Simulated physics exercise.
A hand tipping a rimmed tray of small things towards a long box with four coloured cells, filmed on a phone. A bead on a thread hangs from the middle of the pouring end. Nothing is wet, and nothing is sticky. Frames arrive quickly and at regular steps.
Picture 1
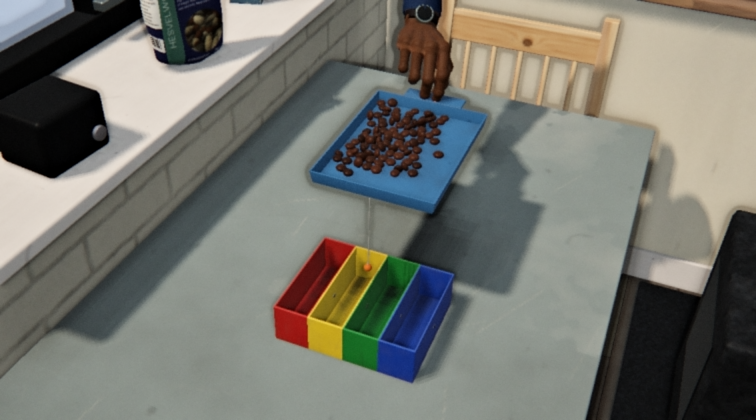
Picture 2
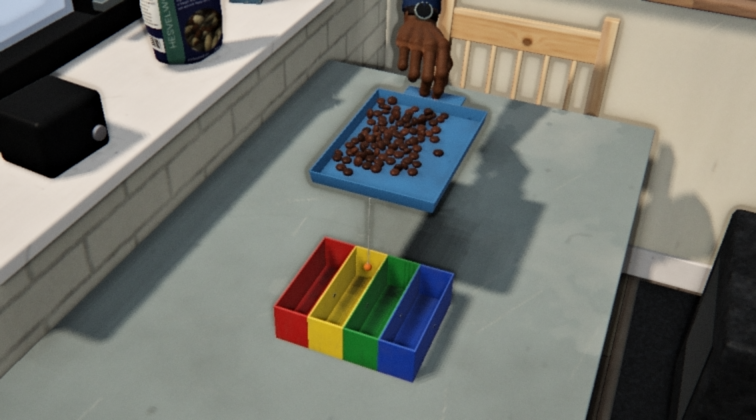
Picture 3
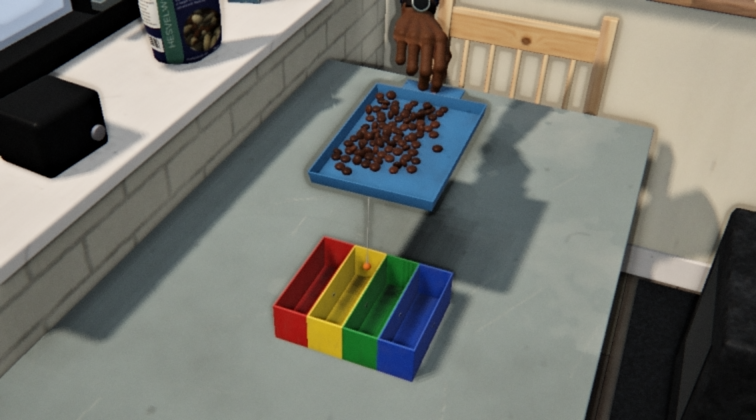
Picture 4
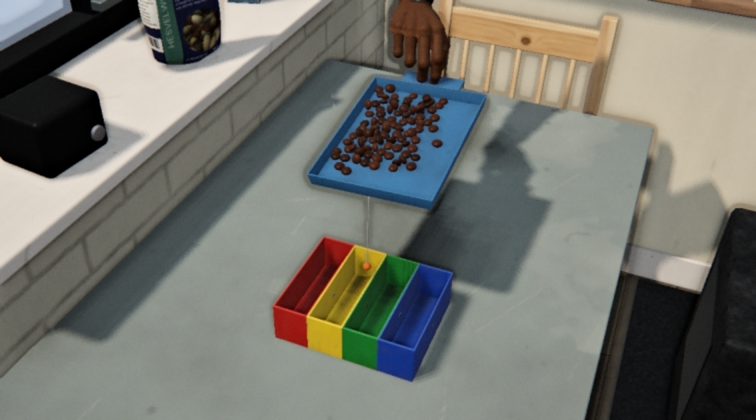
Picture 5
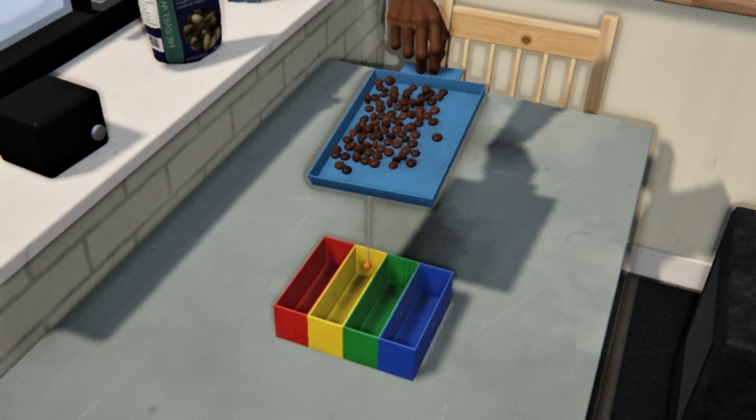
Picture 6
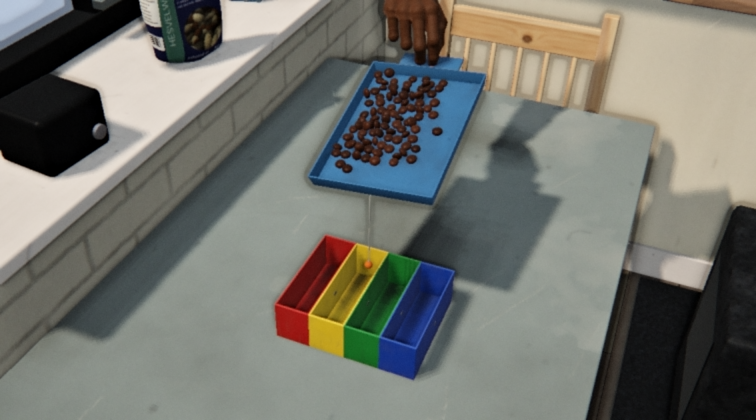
A hand gradually raised the far end of a blue tray of small brown pieces, tilting it slightly towards a box with red, yellow, green and blue sections, while the box stayed still.
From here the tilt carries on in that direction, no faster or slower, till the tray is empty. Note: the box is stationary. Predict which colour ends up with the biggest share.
The biggest share goes to red.
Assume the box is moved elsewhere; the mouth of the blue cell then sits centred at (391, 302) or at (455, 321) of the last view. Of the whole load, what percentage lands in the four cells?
First try: Around 100 percent; second try: Around 10 percent.
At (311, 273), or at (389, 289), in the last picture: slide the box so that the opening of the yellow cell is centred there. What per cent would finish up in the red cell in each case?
Around 20 and around 10 per cent, in that order.
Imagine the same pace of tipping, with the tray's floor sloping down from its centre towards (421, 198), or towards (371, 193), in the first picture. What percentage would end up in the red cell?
First heading roughly 0 %, second roughly 30 %.
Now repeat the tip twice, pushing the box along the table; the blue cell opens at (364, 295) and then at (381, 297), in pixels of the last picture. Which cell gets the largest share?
Yellow; the cell in yellow.
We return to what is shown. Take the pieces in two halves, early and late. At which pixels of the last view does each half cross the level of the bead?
The first part passes (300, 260); everything after passes (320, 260).
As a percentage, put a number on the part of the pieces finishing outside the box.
About 30 per cent.
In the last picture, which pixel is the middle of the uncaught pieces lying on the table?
The middle lies near (220, 293).
Just after the last frame, tray tipped steeply; almost all on the tray; just a few falling or outside the box.
A moment on, tray tipped past a quarter turn; about a tenth on the tray; roughly half in the red cell; about a tenth in the yellow cell; roughly a third falling or outside the box.
Further on, tray tipped past a quarter turn; roughly two thirds in the red cell; about a tenth in the yellow cell; just a few in the green cell; roughly a quarter falling or outside the box.
When it is over, tray tipped past a quarter turn; roughly two thirds in the red cell; about a tenth in the yellow cell; just a few in the green cell; not one in the blue cell; roughly a quarter outside the box.
